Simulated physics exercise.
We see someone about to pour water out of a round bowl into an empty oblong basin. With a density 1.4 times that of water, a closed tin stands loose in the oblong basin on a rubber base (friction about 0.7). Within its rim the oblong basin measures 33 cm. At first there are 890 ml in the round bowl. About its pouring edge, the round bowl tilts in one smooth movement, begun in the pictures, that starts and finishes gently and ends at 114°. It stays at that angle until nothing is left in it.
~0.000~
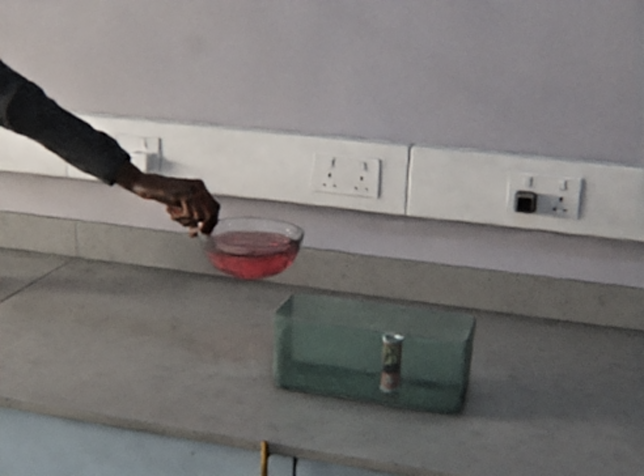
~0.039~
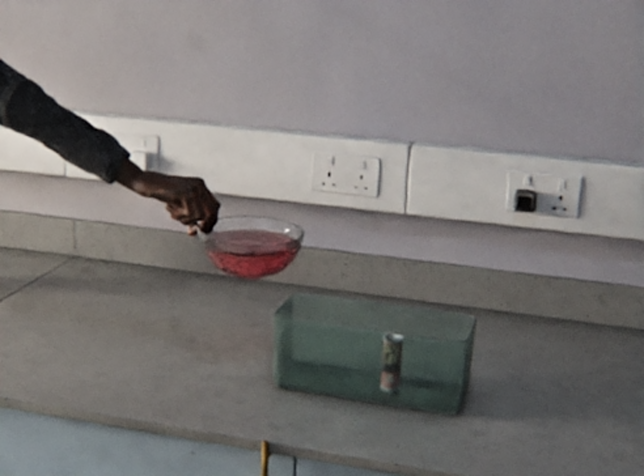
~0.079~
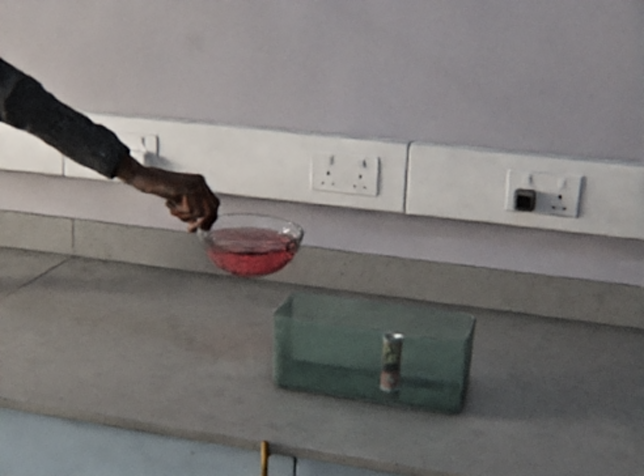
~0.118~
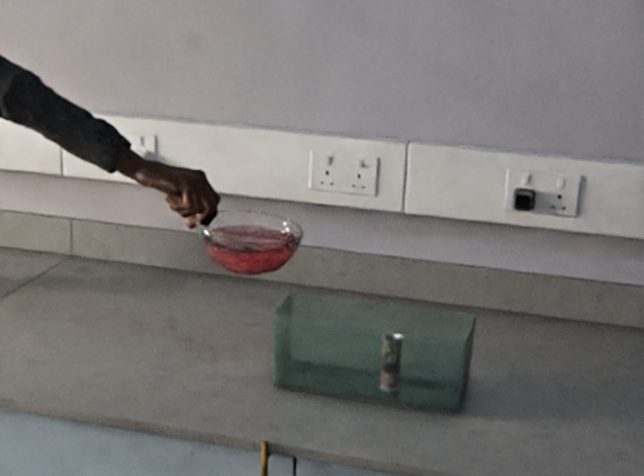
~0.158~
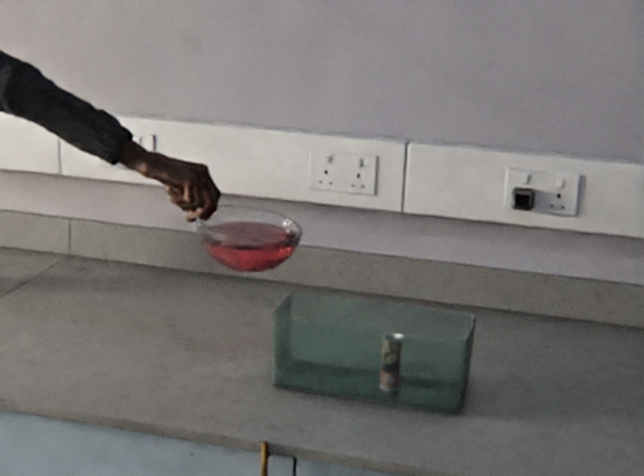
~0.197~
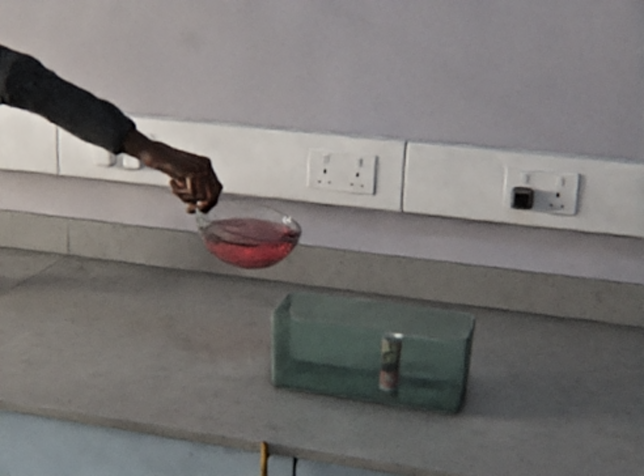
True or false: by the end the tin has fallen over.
True.
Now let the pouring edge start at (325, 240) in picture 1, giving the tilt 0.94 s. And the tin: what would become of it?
Then the tin remains standing.
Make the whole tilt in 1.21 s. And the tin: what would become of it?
Then the tin does not tip.
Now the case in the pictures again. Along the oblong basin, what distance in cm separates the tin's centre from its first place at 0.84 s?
3 cm, roughly.
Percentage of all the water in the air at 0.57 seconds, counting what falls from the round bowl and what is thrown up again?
Around 48 in a hundred.
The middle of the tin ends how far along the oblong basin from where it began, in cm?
Net tin displacement: Roughly 3.5 cm.
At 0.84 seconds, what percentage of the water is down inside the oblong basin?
Some 90 percent.
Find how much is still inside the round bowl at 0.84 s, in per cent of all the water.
Remaining share: Approx. 0 %.
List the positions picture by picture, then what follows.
In the first picture, tilt 0°; pouring edge (301, 239); surface from (207, 237) to (299, 248); the oblong basin's rim runs from (283, 306) to (471, 331); the tin's top is at (393, 341).
In the second picture, tilt 0°; pouring edge (301, 238); surface from (207, 236) to (299, 246).
In the third picture, tilt 2°; pouring edge (301, 237); surface from (206, 234) to (298, 245).
In the fourth picture, tilt 4°; pouring edge (300, 237); surface from (205, 231) to (297, 243).
In the fifth picture, tilt 8°; pouring edge (300, 237); surface from (205, 228) to (298, 240).
In the sixth picture, tilt 12°; pouring edge (299, 237); surface from (205, 223) to (298, 237).
After 0.57 s the tilt is 76° and 44 per cent is still to pour; the tin stands where it began.
After 0.84 s the tilt is 111° and 0 per cent is still to pour; the tin stands 3 cm from where it began.
After 1.13 s the tilt is 114° and 0 per cent is still to pour; the tin leans 20°.
After 1.44 s the tilt is 114° and 0 per cent is still to pour; the tin lies on its side.
In the end the tin lies on its side.
